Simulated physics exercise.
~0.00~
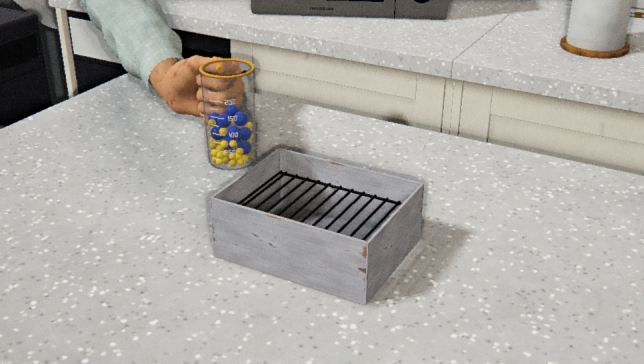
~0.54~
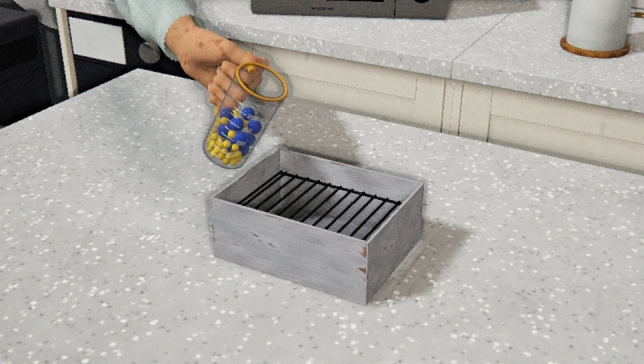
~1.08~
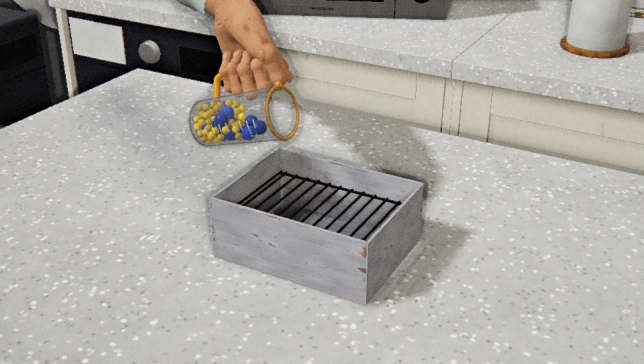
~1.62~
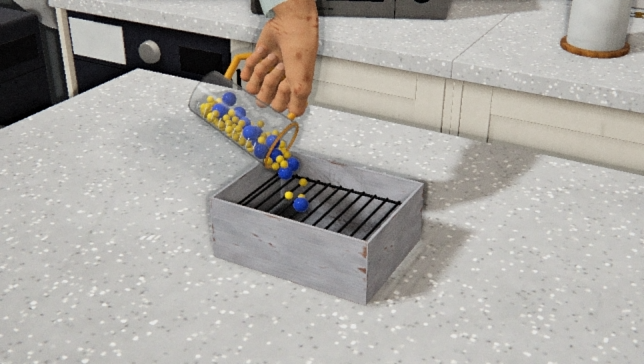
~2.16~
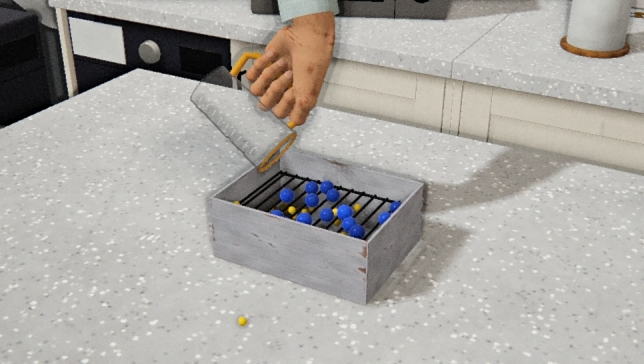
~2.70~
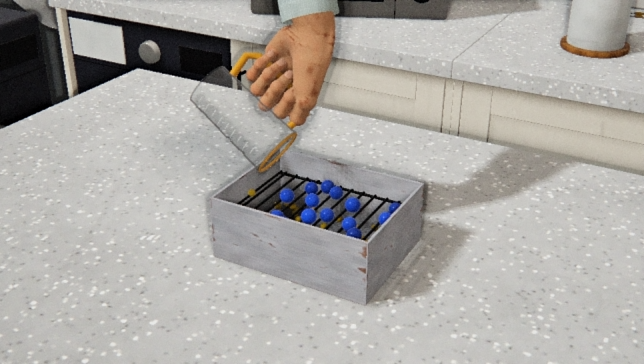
A hand tipping a glass of yellow and blue balls over a boxed wire rack, blue staying on top, yellow mostly dropping through.
